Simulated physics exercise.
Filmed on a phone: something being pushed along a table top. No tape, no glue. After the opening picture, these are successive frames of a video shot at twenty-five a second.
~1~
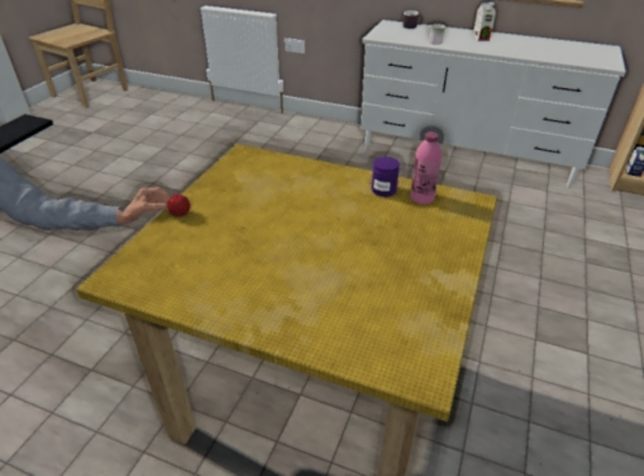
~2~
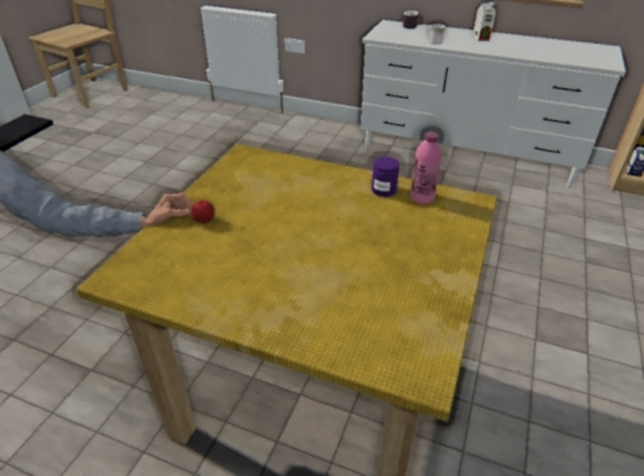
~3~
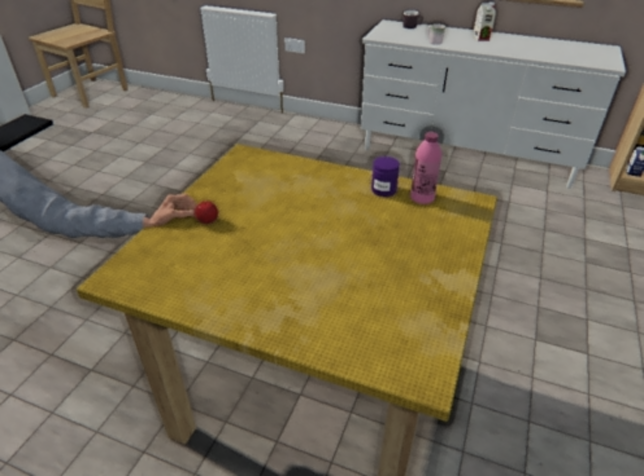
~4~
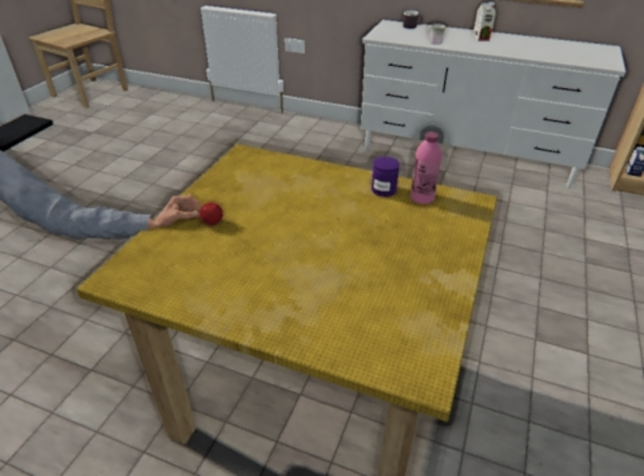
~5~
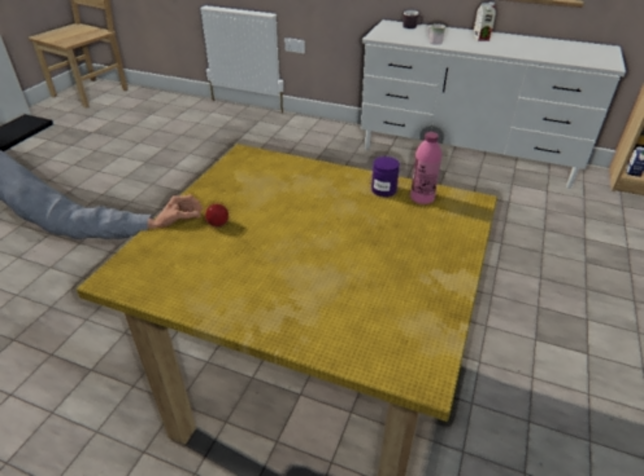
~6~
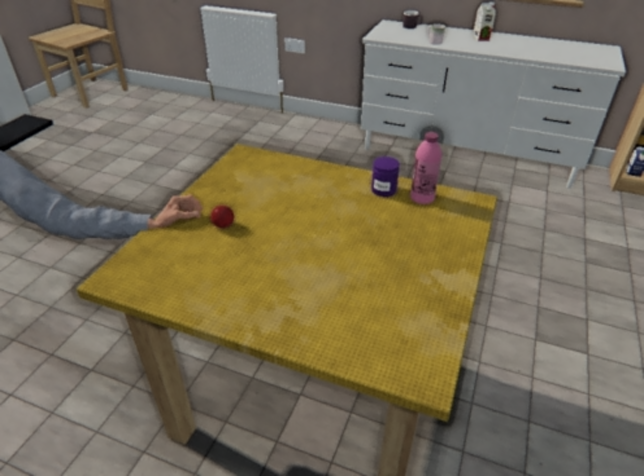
A hand pushes a red apple rightward across a yellow table and the apple rolls slightly.
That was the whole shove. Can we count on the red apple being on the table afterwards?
The red apple remains on top.
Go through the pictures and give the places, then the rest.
The first frame shows under the hand; red apple (179, 206).
The second frame shows under the hand; red apple (203, 212).
The third frame shows under the hand; red apple (207, 213).
The fourth frame shows red apple (212, 214).
The fifth frame shows red apple (217, 215) rolled a little.
The sixth frame shows red apple (223, 217) rolled a little.
Then, 0.30 s after the last picture, red apple rolled well along near (261, 226).
Then, 0.80 s after the last picture, red apple rolled well along near (309, 239).
At rest, moved from the start, red apple. Seen from the same camera at the end, red apple near (343, 247).
